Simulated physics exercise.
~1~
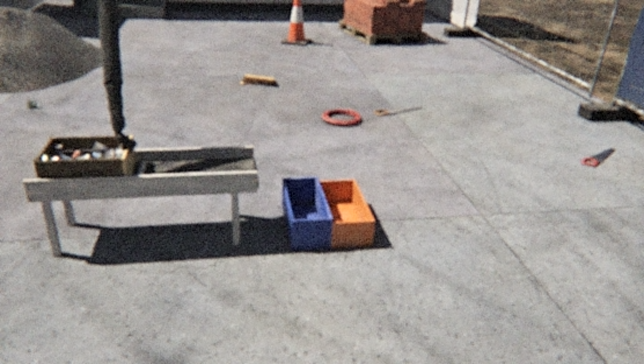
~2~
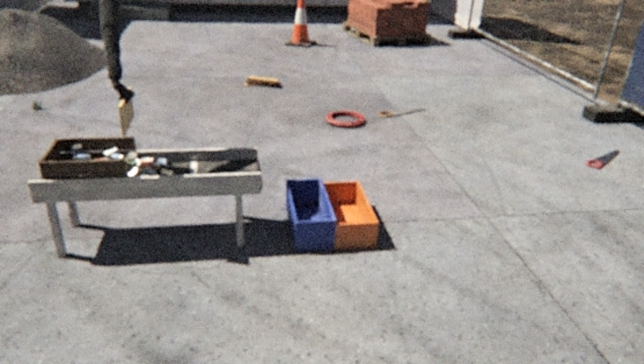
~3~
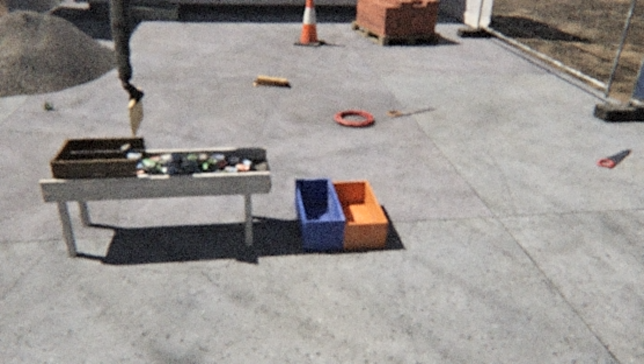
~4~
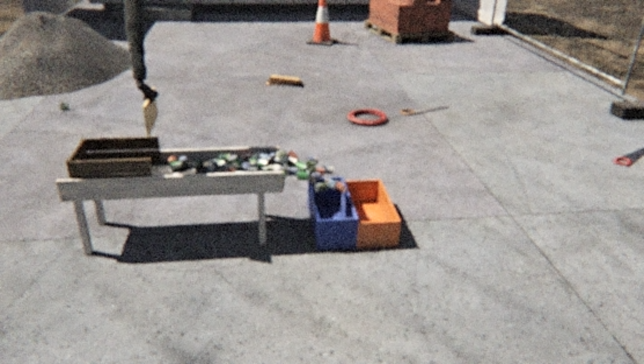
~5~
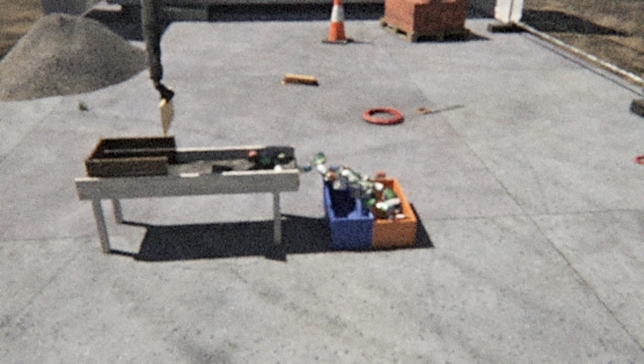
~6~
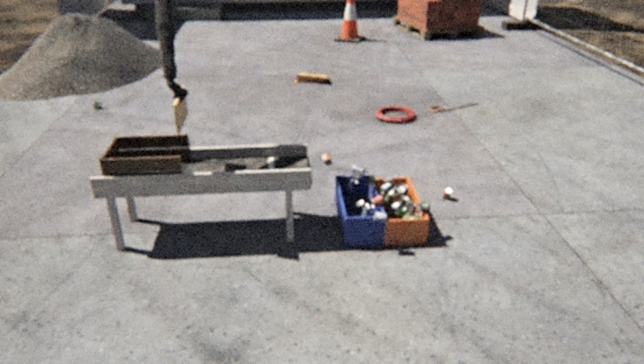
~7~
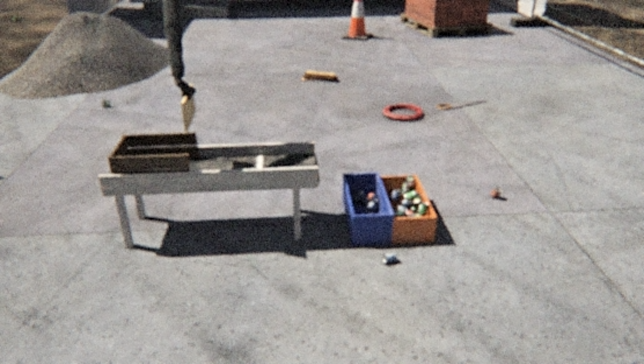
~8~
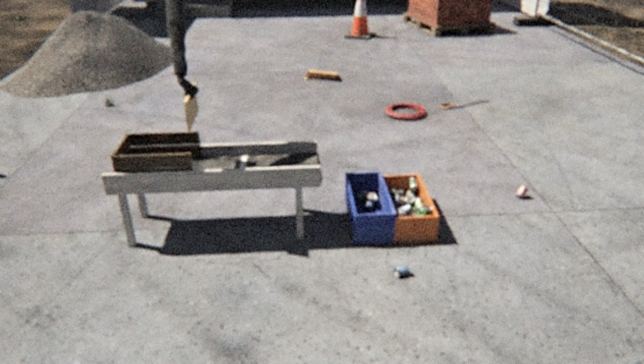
Small mixed-coloured tins sit heaped in a dark open-topped pen at the left end of a low, pale-legged belt on a sunlit concrete yard, seen from slightly above. A blue tote and an orange tote stand beyond its right end, with a gravel pile, traffic cone, bricks and red ring behind. A dark arm hangs over the pen as the gate lifts, and the tins spread rightward along the belt. They spill off the end in a stream, dropping into both totes while the view drifts. Most settle in the orange tote, fewer in the blue, and two lie on the concrete.
